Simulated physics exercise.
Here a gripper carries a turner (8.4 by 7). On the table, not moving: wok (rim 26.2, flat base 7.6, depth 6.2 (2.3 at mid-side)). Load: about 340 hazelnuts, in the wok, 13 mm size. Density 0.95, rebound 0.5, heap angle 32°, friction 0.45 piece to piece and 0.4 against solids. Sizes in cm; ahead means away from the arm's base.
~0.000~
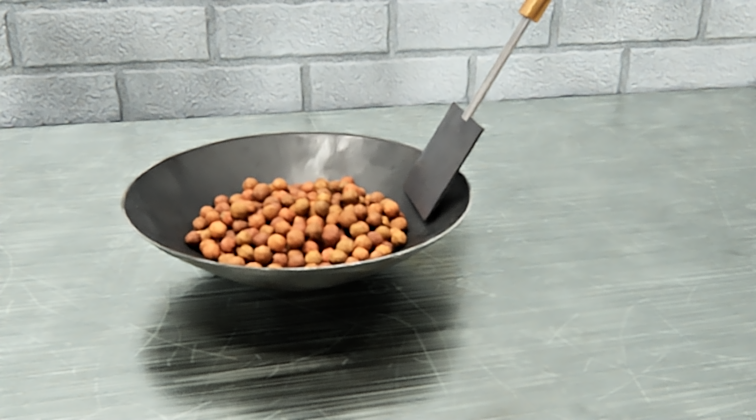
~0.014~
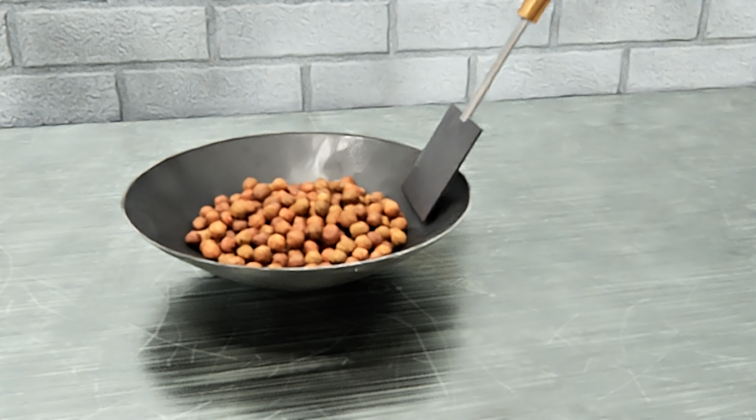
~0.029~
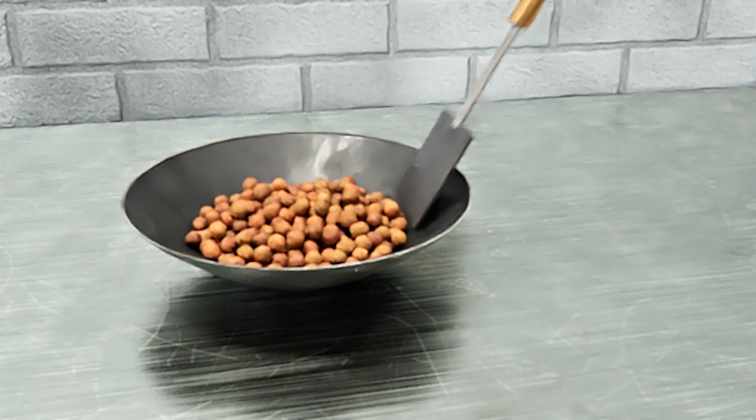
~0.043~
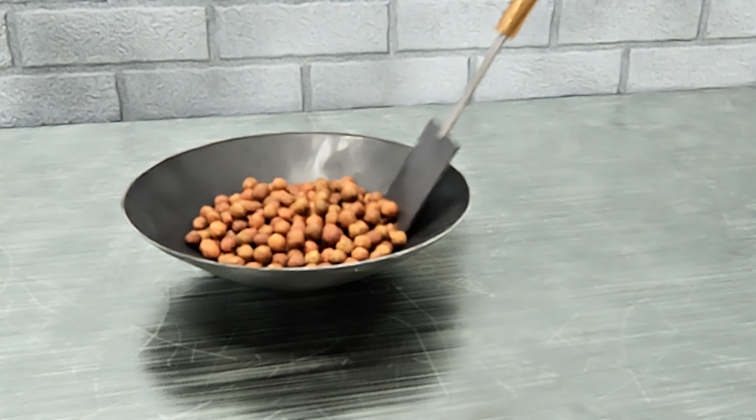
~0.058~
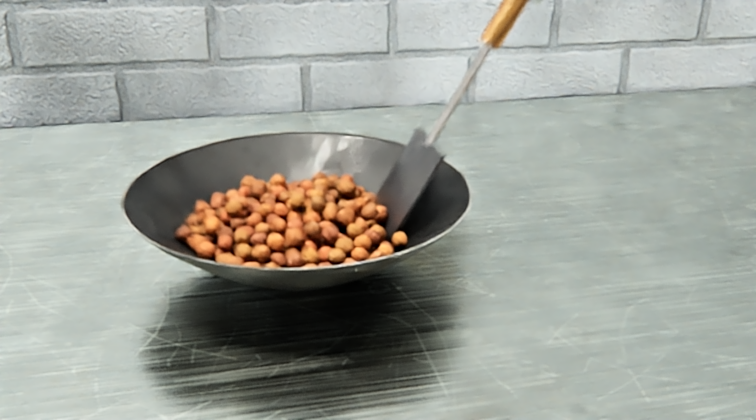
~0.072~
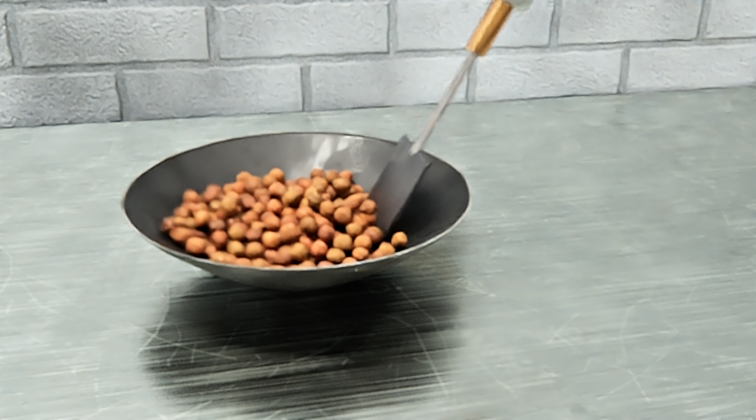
In a dark wok on a table, a turner pushes the brown hazelnuts left.
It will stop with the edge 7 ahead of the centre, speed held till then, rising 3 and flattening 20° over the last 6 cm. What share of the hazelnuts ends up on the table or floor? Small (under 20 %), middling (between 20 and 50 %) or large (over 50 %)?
A middling share, between 20 and 50 %, ends on the table or floor.
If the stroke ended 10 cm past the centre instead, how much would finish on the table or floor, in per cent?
Then about 45 per cent.
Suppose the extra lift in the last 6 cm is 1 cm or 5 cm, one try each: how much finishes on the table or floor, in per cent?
Some 25 and 20 per cent.
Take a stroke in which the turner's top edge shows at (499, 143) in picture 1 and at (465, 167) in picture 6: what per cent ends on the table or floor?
Some 5 per cent.
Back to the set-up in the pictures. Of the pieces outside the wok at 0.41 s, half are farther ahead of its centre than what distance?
Some 18 cm.
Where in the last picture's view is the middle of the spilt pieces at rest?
Around (25, 285).
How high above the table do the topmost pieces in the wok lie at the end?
Roughly 6.5 cm.
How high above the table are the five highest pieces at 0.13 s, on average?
Some 7 cm.
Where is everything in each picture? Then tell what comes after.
In the first picture, turner top edge at (468, 114), sloping 60°; upper third of the load around (300, 216), from x 195 to 400, top at y 185; 345 in the wok.
In the second picture, turner top edge at (467, 116), sloping 60°; upper third of the load around (300, 216), from x 195 to 400, top at y 185.
In the third picture, turner top edge at (459, 122), sloping 60°; upper third of the load around (300, 216), from x 195 to 400, top at y 185.
In the fourth picture, turner top edge at (445, 131), sloping 60°; upper third of the load around (302, 213), from x 195 to 400, top at y 185.
In the fifth picture, turner top edge at (431, 140), sloping 60°; upper third of the load around (301, 212), from x 185 to 400, top at y 180.
In the sixth picture, turner top edge at (417, 148), sloping 60°; upper third of the load around (283, 211), from x 170 to 400, top at y 175; 345 in the wok.
By 0.13 s, sloping 60°, highest piece 7 above the table; 345 in the wok.
By 0.18 s, sloping 52°, highest piece 8 above the table; 340 in the wok, 5 on the blade or in flight.
By 0.41 s, sloping 40°, highest piece 10 above the table; 252 in the wok, 69 on the table or floor, 24 on the blade or in flight.
By 1.46 s, sloping 40°, highest piece 6 above the table; 252 in the wok, 93 on the table or floor.
Final count, 252 in the wok, 93 on the table or floor. That is 27 % on the table or floor.
